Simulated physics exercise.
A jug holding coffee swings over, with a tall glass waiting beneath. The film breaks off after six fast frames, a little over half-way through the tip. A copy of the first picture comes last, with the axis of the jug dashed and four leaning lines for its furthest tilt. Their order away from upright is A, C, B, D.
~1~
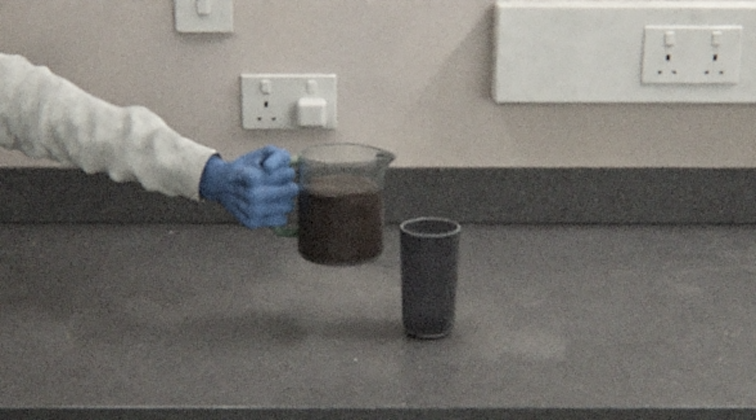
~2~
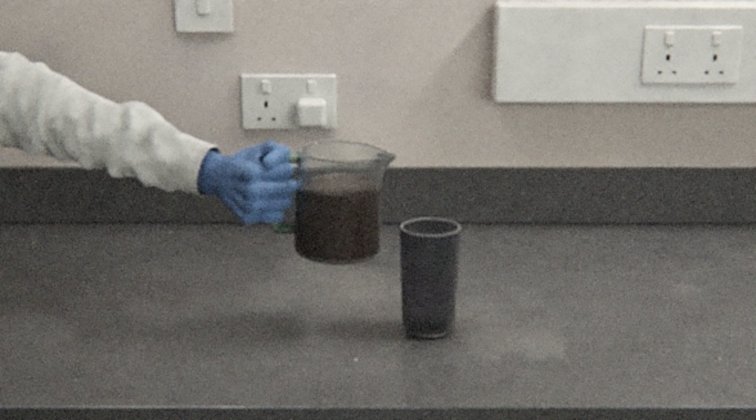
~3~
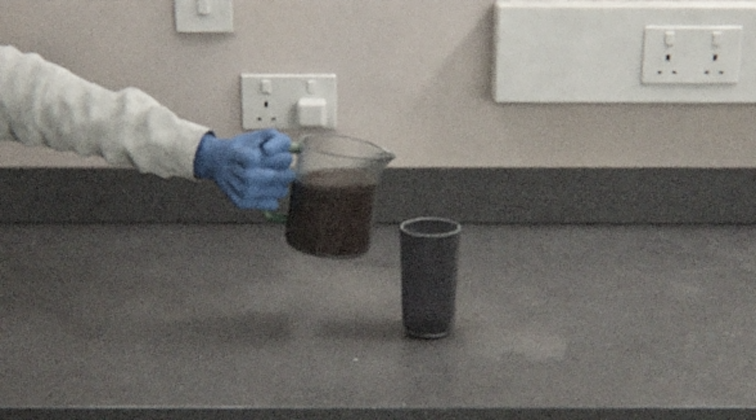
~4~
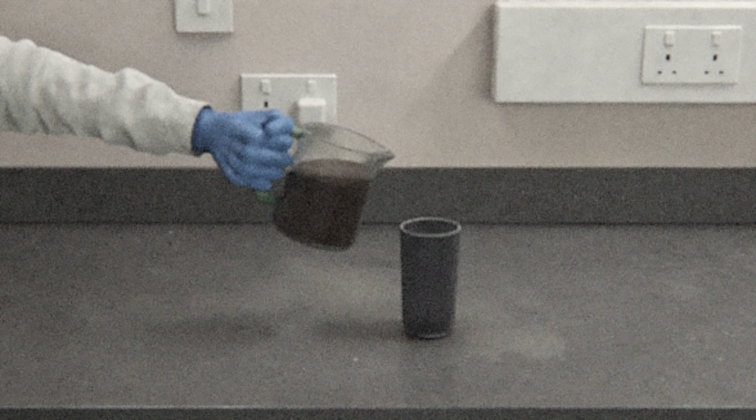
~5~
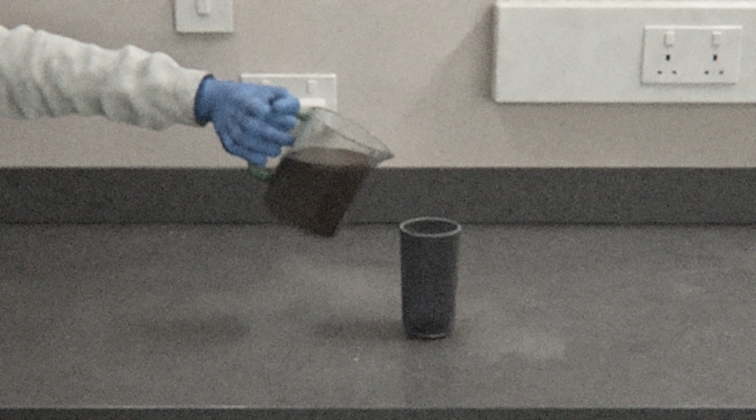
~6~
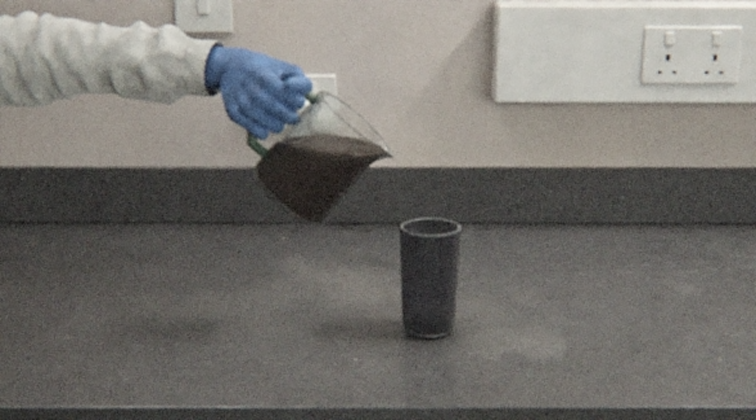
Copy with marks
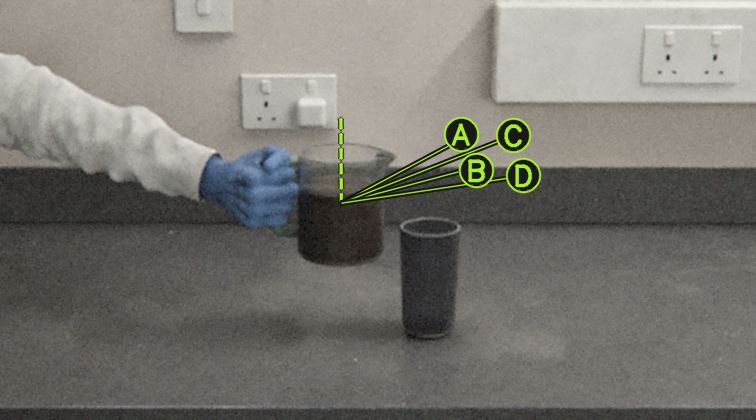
At first, a blue-gloved hand holds a glass jug of dark brown liquid upright, just left of a tall dark glass on a grey counter. The hand then lifts the handle side, tilting the jug steadily rightward until the liquid slants up close to the lip, with none leaving it.
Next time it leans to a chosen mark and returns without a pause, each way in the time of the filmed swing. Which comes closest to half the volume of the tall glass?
Best: A.
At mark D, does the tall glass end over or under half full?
Over half.
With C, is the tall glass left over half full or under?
Over.
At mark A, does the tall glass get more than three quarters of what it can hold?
No, less.
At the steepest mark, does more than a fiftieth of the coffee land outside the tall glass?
Yes, it does.
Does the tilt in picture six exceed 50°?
No, it does not.
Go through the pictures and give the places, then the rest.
Upright, lip at (395, 156); rim of the tall glass round (430, 226); nothing has left yet, in the first frame.
Tipped about 2°, lip at (395, 156); nothing has left yet, in the second frame.
Tipped about 8°, lip at (395, 156); nothing has left yet, in the third frame.
Tipped about 17°, lip at (394, 155); nothing has left yet, in the fourth frame.
Tipped about 28°, lip at (394, 155); nothing has left yet, in the fifth frame.
Tipped about 40°, lip at (393, 155); nothing has left yet, in the sixth frame.
On the marked copy, A at (448, 146); B at (458, 171); C at (497, 141); D at (506, 178).
Choosing A, the tall glass ends with about 49 % of what it can hold.
Choosing B, the tall glass ends with about 79 % of what it can hold; 10 % of the coffee is spilt.
Choosing C, the tall glass ends with about 71 % of what it can hold.
Choosing D, the tall glass ends with about 84 % of what it can hold; 20 % of the coffee is spilt.
